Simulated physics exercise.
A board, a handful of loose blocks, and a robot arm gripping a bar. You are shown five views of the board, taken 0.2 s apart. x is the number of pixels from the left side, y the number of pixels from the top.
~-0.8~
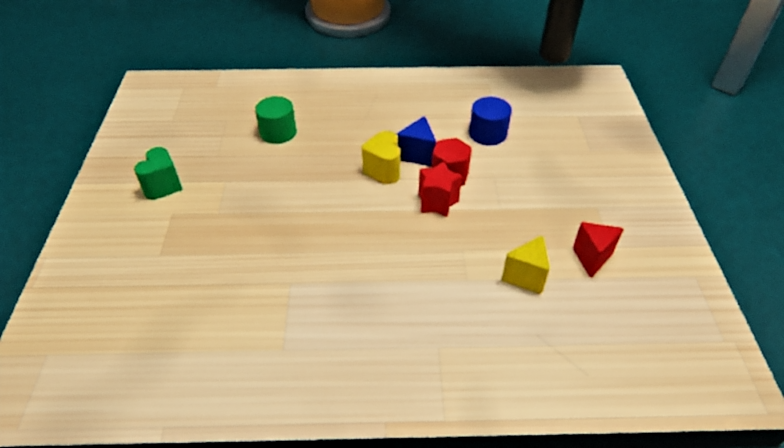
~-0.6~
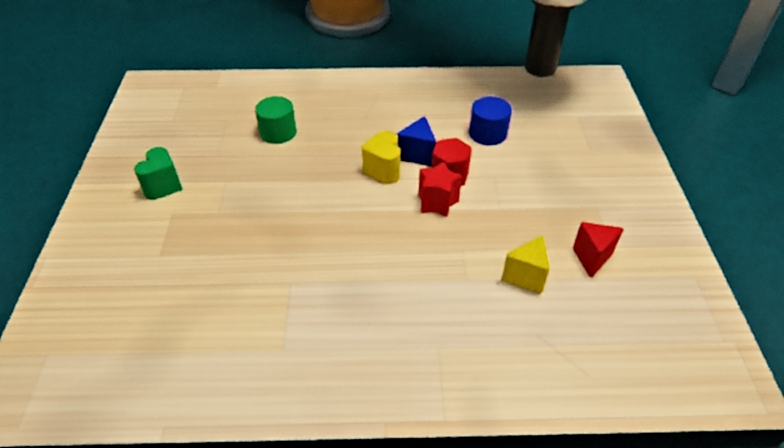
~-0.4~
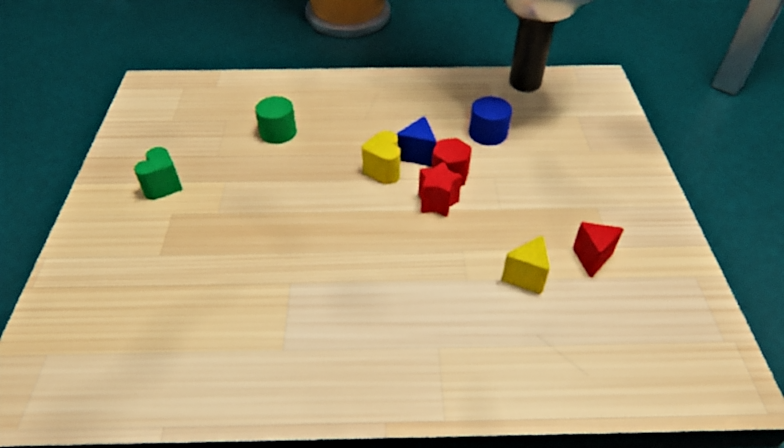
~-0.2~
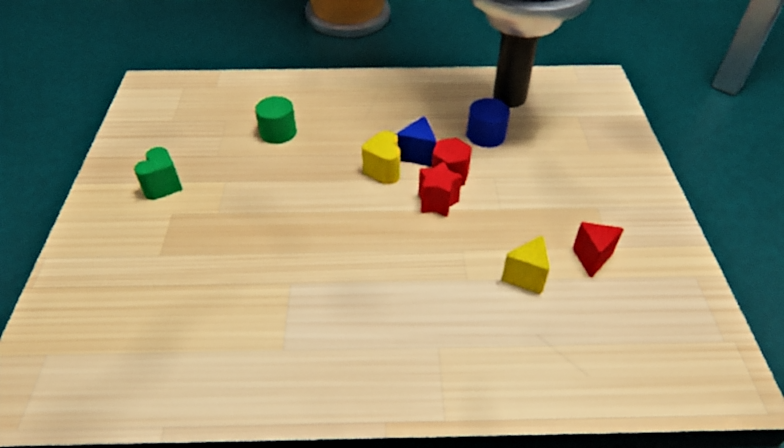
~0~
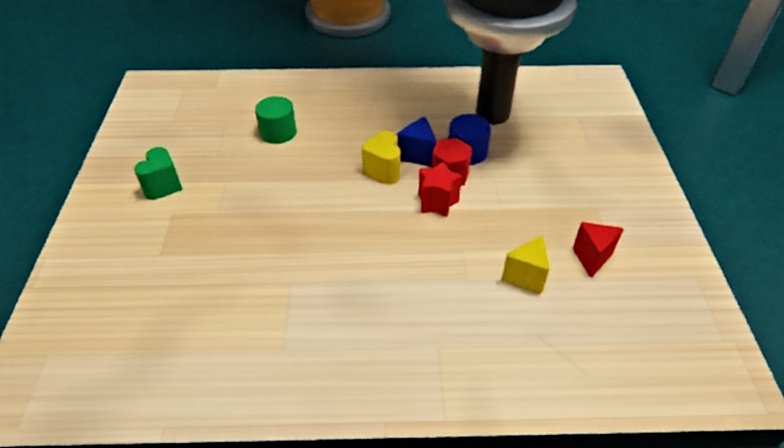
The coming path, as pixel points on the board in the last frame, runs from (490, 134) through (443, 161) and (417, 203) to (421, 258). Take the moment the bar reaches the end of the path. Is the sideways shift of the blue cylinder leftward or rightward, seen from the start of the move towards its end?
The blue cylinder is shifted sideways to the right, facing along the path from start to end.
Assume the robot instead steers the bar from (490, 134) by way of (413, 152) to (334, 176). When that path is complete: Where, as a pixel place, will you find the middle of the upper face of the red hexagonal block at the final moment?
For the centre of its top, I'd go with (440, 171).
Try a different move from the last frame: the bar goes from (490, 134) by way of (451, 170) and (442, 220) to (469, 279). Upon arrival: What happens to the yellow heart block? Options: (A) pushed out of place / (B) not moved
Choice A: Pushed out of place.
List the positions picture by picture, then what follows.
The first frame shows bar tip (554, 56); block tops, yellow heart block (384, 145); blue three-sided block (419, 129); red star-shaped block (440, 176); red hexagonal block (453, 149); blue cylinder (492, 107).
The second frame shows bar (540, 70); blocks unchanged.
The third frame shows bar (525, 84); blocks unchanged.
The fourth frame shows bar (509, 99); blue cylinder (490, 109).
The fifth frame shows bar (492, 116); yellow heart block (384, 145); blue three-sided block (419, 129); red star-shaped block (440, 176); red hexagonal block (453, 149); blue cylinder (470, 126).
On the path given first. One third of the way, bar (445, 142); yellow heart block (378, 145), turned 15° anticlockwise; blue three-sided block (401, 131), turned 55° clockwise; red star-shaped block (433, 210); red hexagonal block (423, 182), turned 75° anticlockwise; blue cylinder (418, 153).
Two thirds of the way, bar (418, 184); yellow heart block (368, 147), turned 30° clockwise; blue three-sided block (401, 131), turned 55° clockwise; red star-shaped block (438, 221), turned 20° anticlockwise; red hexagonal block (405, 203); blue cylinder (376, 180).
At the end, bar (422, 239); yellow heart block (368, 147), turned 30° clockwise; blue three-sided block (401, 131), turned 55° clockwise; red star-shaped block (451, 253), turned 95° anticlockwise; red hexagonal block (388, 254), turned 95° anticlockwise; blue cylinder (374, 183).
